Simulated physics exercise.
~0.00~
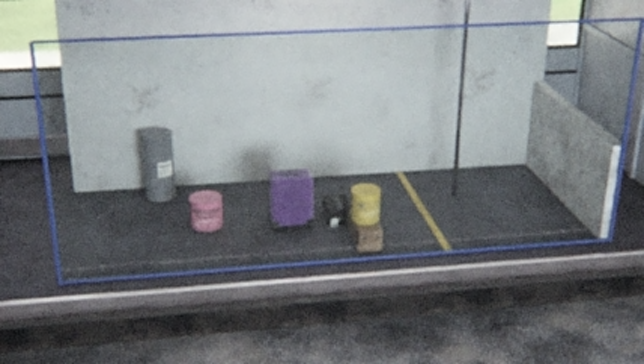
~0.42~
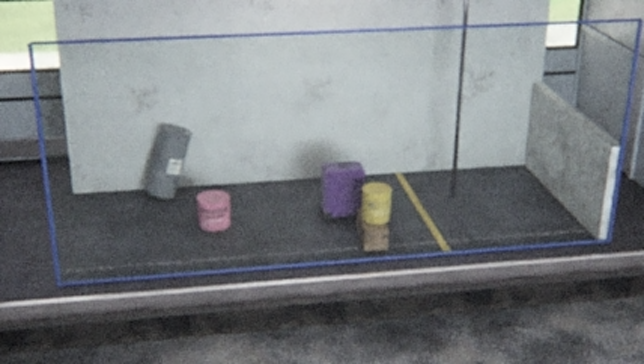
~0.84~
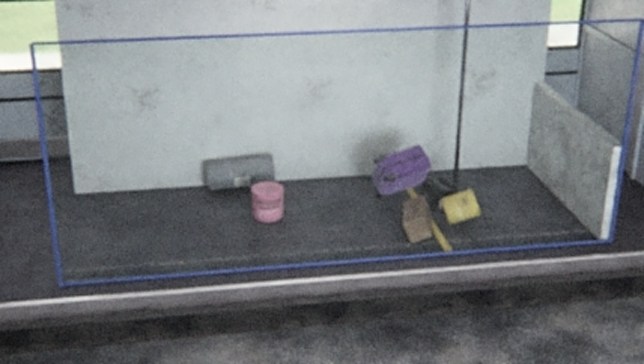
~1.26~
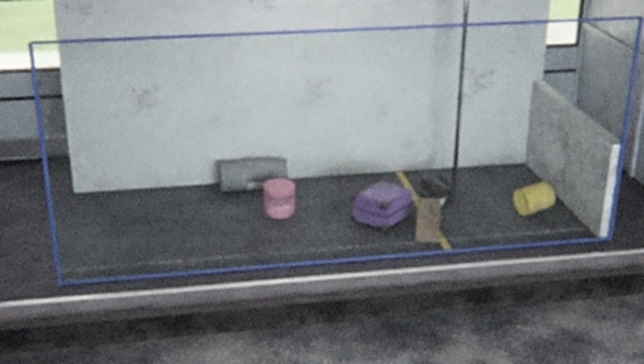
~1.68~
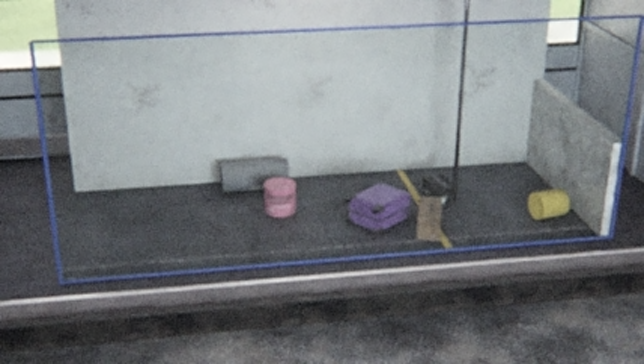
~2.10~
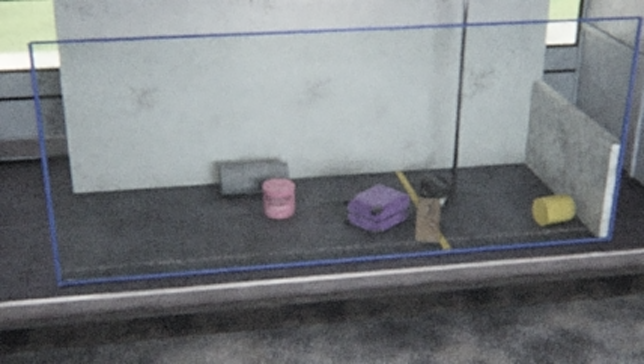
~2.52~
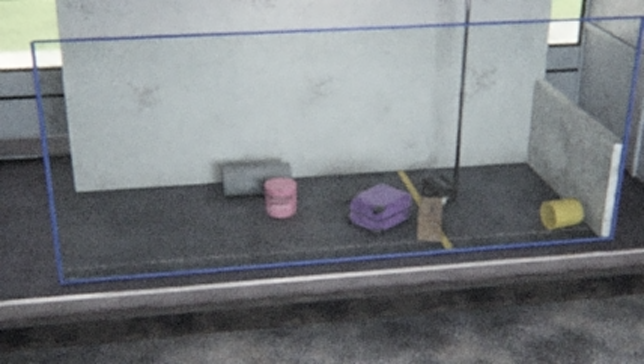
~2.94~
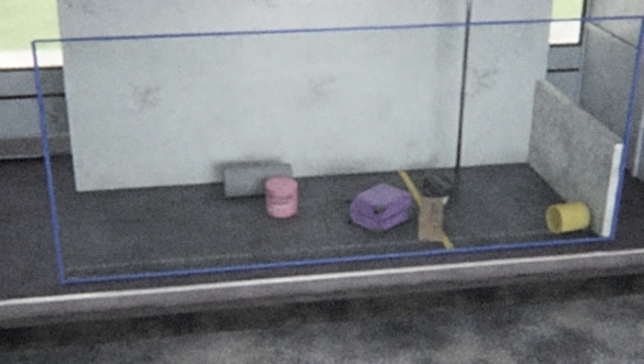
On a grey floor, loose things slide right, and the toppled purple case stops before the yellow line.
